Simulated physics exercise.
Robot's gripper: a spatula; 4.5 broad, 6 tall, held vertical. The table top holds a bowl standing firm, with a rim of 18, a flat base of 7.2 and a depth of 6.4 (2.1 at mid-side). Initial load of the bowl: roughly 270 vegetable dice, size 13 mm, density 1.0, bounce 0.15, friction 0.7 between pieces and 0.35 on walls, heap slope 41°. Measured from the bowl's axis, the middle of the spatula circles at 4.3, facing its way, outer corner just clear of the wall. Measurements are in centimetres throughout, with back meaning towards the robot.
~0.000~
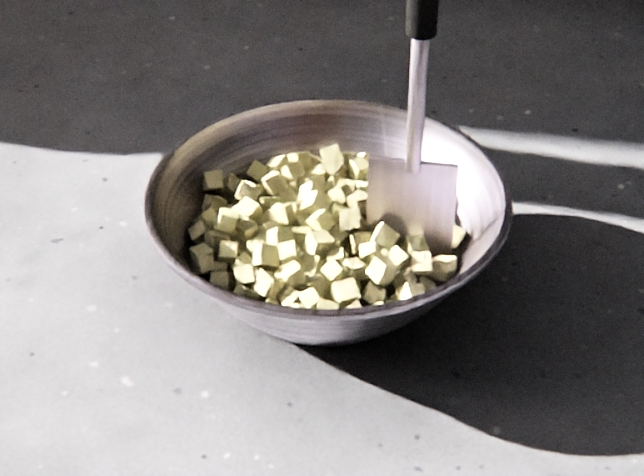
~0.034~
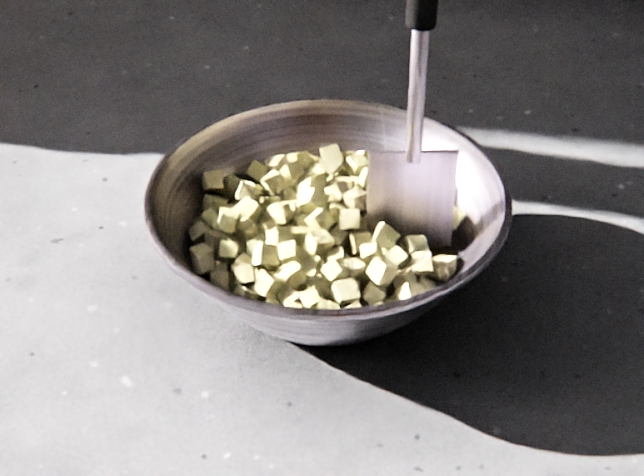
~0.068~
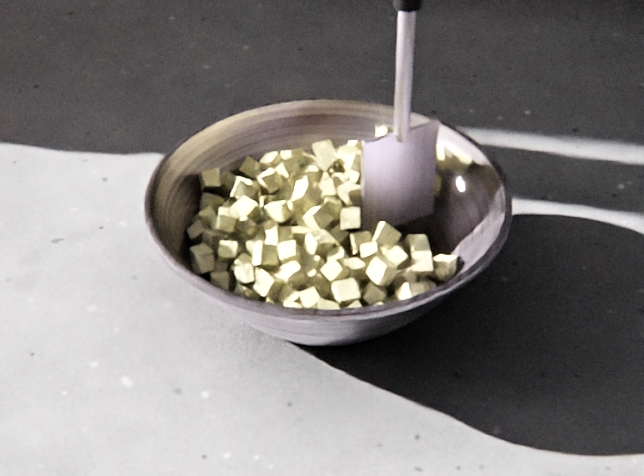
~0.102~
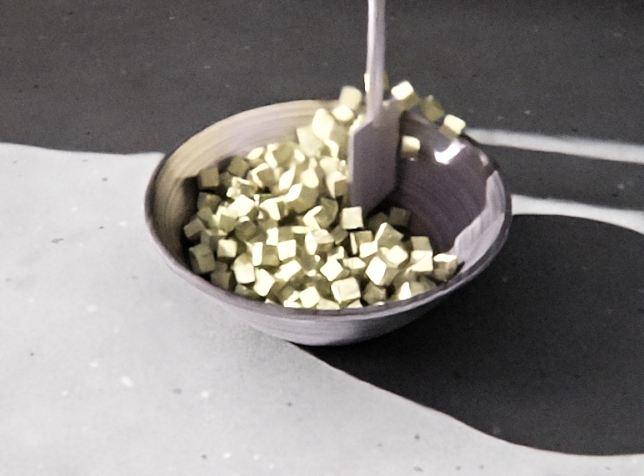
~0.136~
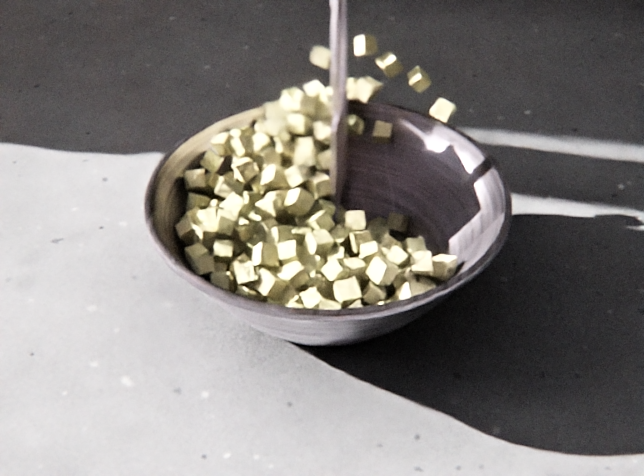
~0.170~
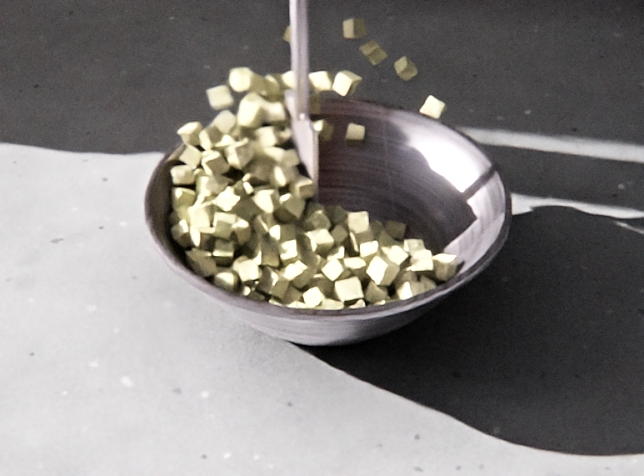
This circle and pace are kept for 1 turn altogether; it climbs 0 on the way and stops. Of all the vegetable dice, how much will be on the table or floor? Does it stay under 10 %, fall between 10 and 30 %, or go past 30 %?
It goes past 30 %.
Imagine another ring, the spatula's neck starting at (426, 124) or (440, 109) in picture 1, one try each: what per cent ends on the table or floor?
Near 30 per cent and near 30 per cent, in that order.
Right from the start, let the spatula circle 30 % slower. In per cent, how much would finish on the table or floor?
Then roughly 25 per cent.
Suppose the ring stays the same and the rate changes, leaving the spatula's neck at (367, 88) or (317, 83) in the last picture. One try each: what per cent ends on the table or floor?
Roughly 20 per cent on the first try and 35 per cent on the second.
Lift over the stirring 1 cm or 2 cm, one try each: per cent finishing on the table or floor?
35 % and 30 %.
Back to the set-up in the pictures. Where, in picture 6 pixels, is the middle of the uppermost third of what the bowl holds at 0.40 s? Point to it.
The centre lies near (417, 253) in the last picture.
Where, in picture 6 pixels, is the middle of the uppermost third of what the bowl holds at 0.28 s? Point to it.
I'd put its middle near (244, 248).
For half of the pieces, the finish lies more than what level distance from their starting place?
Something like 10 centimetres, give or take.
After 0.28 s, 209° round, highest piece 10 above the table; 234 in the bowl, 12 on the table or floor, 25 in flight or on the tool.
After 0.40 s, 299° round, highest piece 10 above the table; 195 in the bowl, 42 on the table or floor, 34 in flight or on the tool.
After 0.65 s, 0° round, highest piece 7 above the table; 166 in the bowl, 105 on the table or floor.
After 1.35 s, 0° round, highest piece 7 above the table; 166 in the bowl, 105 on the table or floor.
In the end, 166 in the bowl, 105 on the table or floor. That is 39 % on the table or floor.
